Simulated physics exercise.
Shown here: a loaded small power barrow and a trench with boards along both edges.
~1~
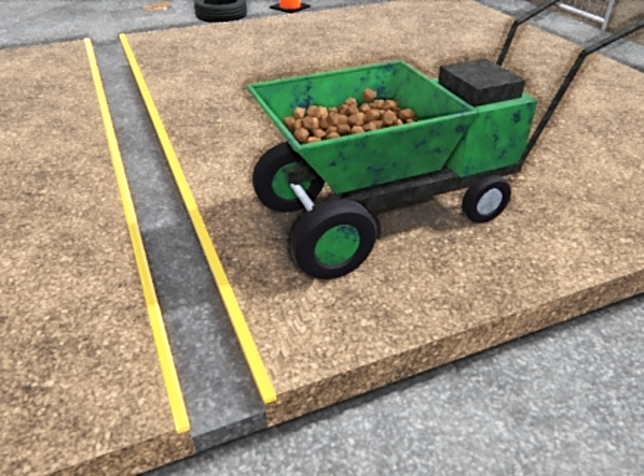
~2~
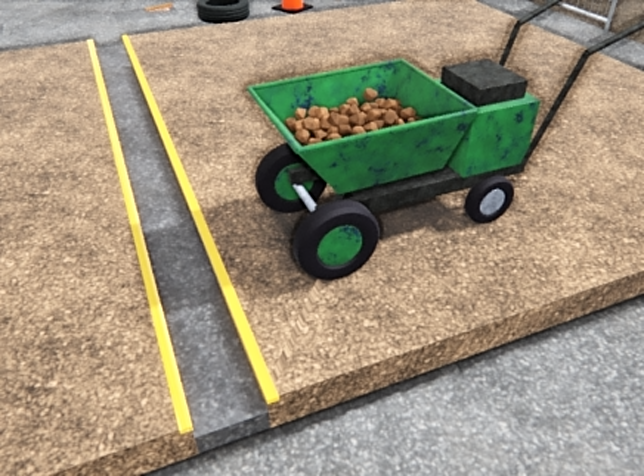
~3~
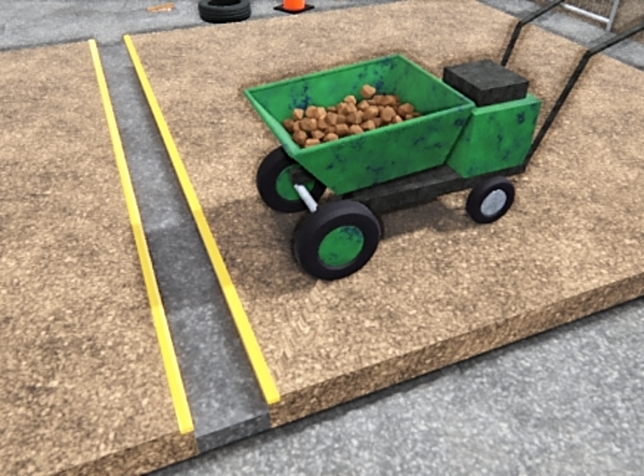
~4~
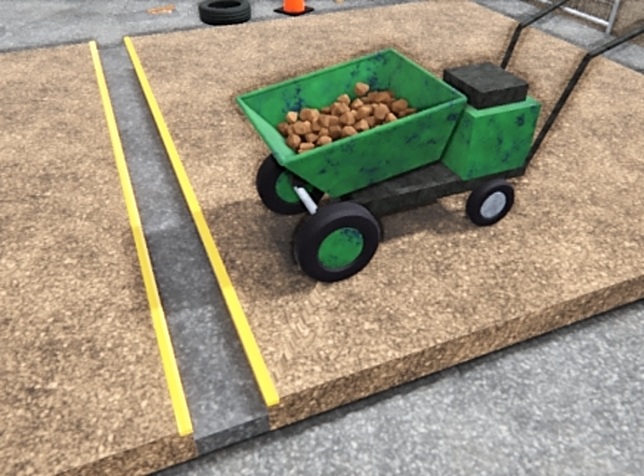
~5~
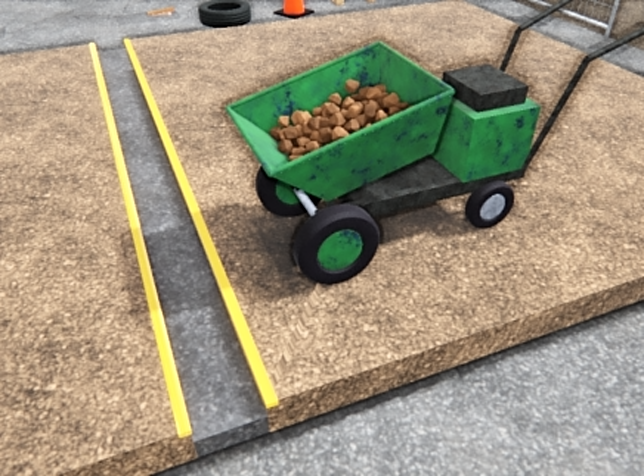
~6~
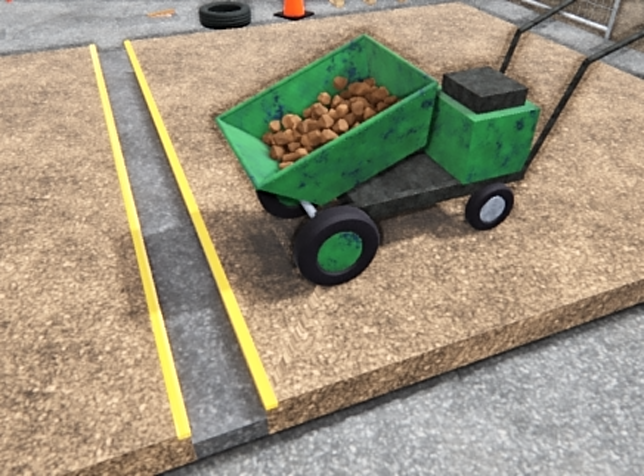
Green power barrow loaded with brown clods standing beside a board-edged trench, its skip slowly tilting forward to the left.
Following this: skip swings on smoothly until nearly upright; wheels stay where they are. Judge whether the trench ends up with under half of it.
Most of the load will go into the trench.
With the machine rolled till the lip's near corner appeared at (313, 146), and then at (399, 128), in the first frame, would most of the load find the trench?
Run 1 - a majority. Run 2 - a minority.
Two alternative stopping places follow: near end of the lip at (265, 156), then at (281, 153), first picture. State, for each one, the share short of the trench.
Roughly 0 per cent at the first spot and 0 per cent at the second.
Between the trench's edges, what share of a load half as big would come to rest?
About 100 %.
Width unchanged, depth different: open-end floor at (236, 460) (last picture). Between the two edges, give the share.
About 100 %.
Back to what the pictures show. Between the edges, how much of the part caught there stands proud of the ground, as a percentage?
I'd put it near 50 in a hundred.
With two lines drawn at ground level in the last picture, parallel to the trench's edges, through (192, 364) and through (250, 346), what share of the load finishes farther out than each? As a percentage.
In order: Near 20 %, then 80 %.
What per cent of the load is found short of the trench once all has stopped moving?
Roughly 0 per cent of the load.
Soon after the last picture, skip tipped steeply; all in the skip.
A little later, skip tipped right over; nearly all in the skip; a small part in or heaped over the trench; a stray few falling.
Later still, skip tipped right over; about a quarter in the skip; about two thirds in or heaped over the trench; a small part beyond it.
At rest, skip tipped right over; about a quarter in the skip; most in or heaped over the trench; a small part beyond it.
